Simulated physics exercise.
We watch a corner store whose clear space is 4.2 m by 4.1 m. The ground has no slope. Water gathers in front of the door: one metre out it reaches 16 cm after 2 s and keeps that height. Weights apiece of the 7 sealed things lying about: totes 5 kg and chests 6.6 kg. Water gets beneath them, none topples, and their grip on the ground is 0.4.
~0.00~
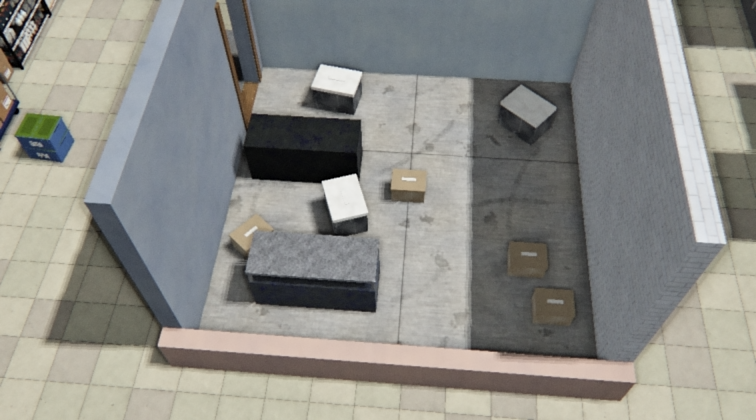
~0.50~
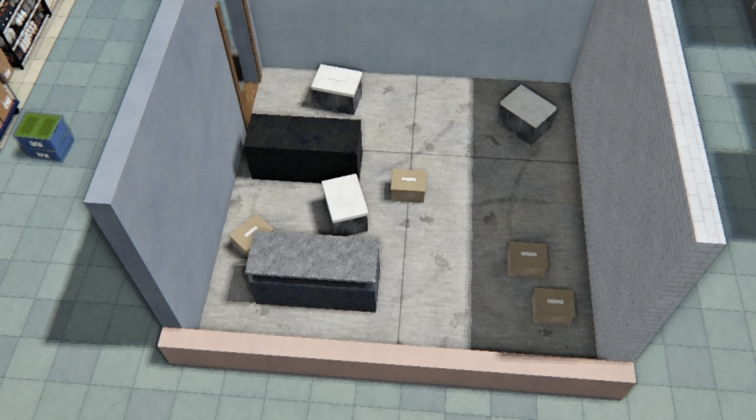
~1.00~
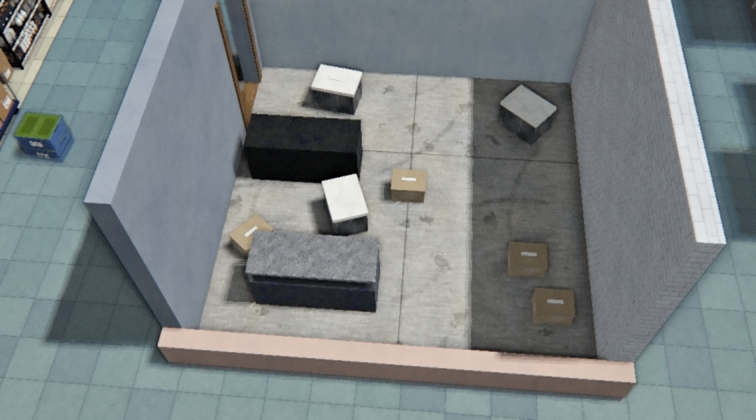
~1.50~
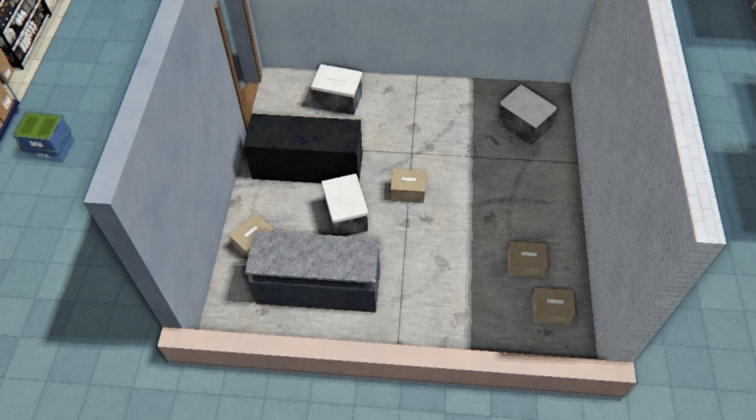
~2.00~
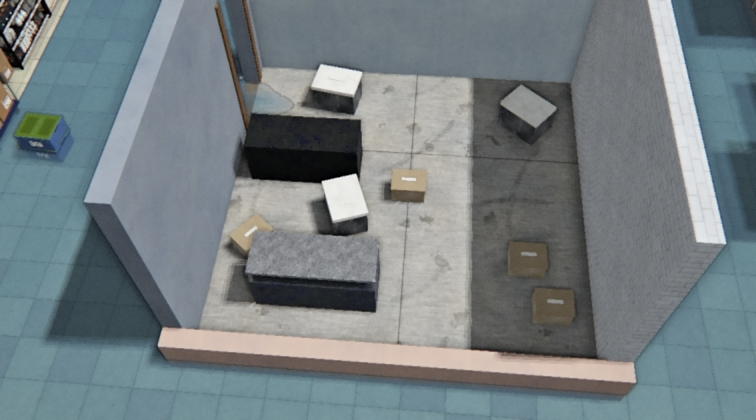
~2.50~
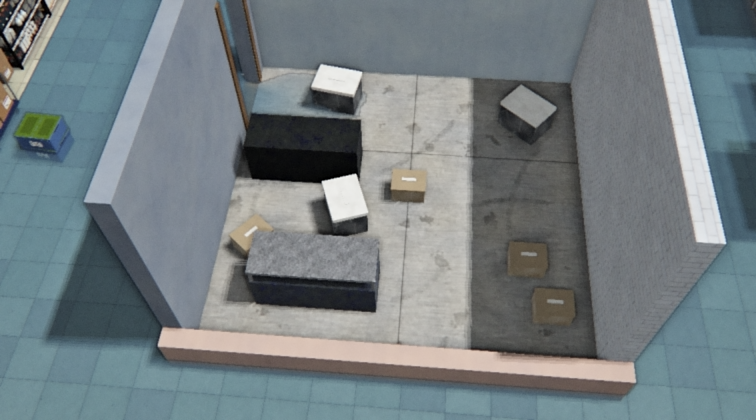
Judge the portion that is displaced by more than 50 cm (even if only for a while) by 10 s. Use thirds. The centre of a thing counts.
Share: One to two thirds.
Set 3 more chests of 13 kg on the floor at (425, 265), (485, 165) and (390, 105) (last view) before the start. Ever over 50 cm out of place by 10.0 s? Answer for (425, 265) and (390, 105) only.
In turn: Short of it, over.
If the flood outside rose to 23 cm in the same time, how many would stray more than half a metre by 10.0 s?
In that case 4 of them.
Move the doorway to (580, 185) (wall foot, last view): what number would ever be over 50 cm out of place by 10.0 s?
Then 4.
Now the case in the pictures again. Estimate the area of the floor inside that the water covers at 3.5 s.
Some 3.5 m2.
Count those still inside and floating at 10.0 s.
At that moment 3.
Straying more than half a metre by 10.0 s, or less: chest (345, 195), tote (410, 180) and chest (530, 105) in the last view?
In that order: Less, short of it, more.
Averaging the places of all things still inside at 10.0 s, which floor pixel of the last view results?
At about (427, 237).
After 3.5 s 1 of 7 are over 50 cm from their spots; 0 afloat.
After 4.5 s 1 of 7 are over 50 cm from their spots; 1 afloat.
After 7.0 s 1 of 7 are over 50 cm from their spots; 2 afloat.
After 10.0 s 4 of 7 are over 50 cm from their spots, and 4 have been at some point; 3 afloat.
